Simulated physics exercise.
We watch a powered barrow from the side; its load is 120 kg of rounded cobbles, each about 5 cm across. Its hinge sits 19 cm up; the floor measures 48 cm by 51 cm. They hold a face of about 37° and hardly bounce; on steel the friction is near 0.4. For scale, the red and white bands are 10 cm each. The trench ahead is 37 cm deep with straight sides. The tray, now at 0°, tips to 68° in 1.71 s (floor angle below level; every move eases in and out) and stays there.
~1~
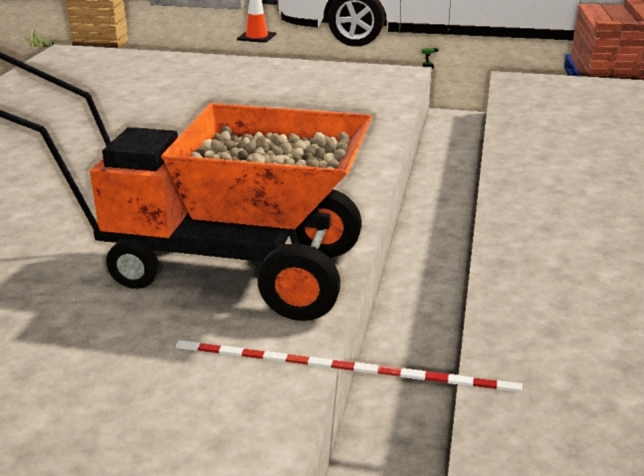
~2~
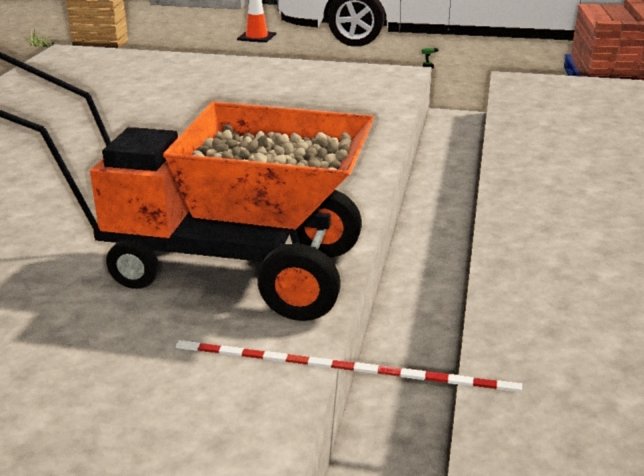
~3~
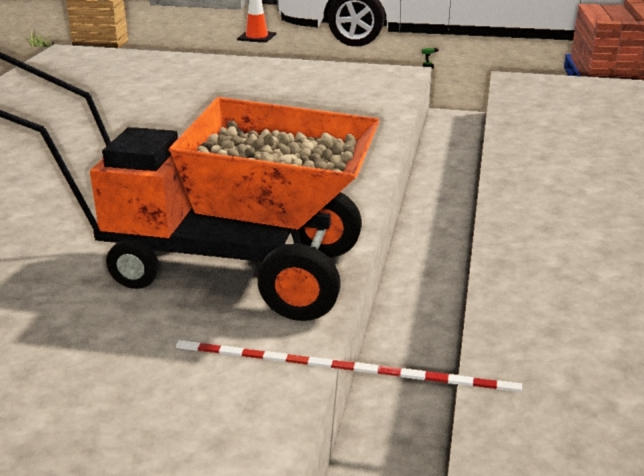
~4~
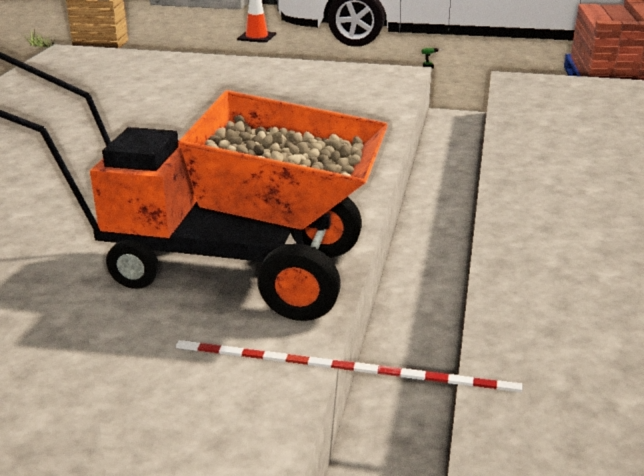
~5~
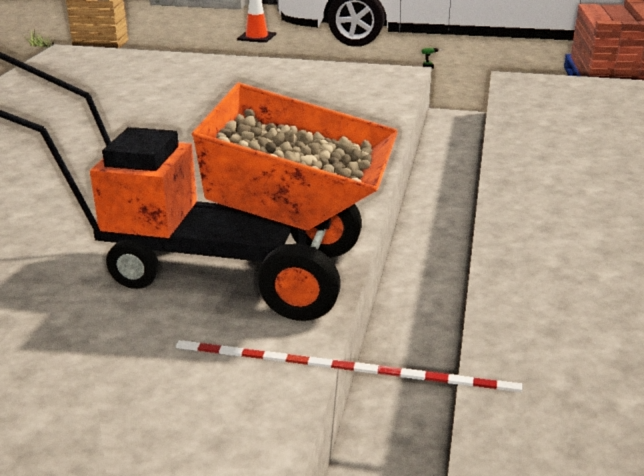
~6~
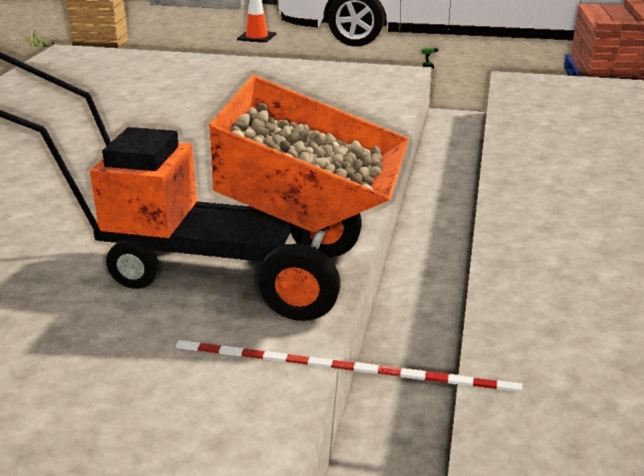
Orange tray of rounded cobbles on a powered barrow tilting gradually down to the right beside a straight-sided trench, wheels staying still.
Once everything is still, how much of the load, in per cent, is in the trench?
About 58 per cent.
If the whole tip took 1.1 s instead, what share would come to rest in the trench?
In that case some 50 per cent.
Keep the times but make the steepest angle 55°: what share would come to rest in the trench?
In that case some 25 per cent.
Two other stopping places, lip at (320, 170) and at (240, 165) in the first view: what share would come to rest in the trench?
About 85 and 100 per cent.
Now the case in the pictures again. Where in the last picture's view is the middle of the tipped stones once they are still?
Their middle is at about (455, 344).
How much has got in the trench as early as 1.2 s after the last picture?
Some 10 per cent.
Then, 0.7 s after the last picture the floor is at 57°, 100 % in the tray; the foremost stones are at (434, 239).
Then, 1.2 s after the last picture the floor is at 68°, 69 % in the tray, 10 % in the trench, 21 % past the trench; the foremost stones are at (535, 313).
Then, 1.6 s after the last picture the floor is at 68°, 41 % in the tray, 19 % in the trench, 40 % past the trench; the foremost stones are at (597, 320).
Then, 3.5 s after the last picture the floor is at 68°, 0 % in the tray, 58 % in the trench, 42 % past the trench; the foremost stones are at (623, 311).
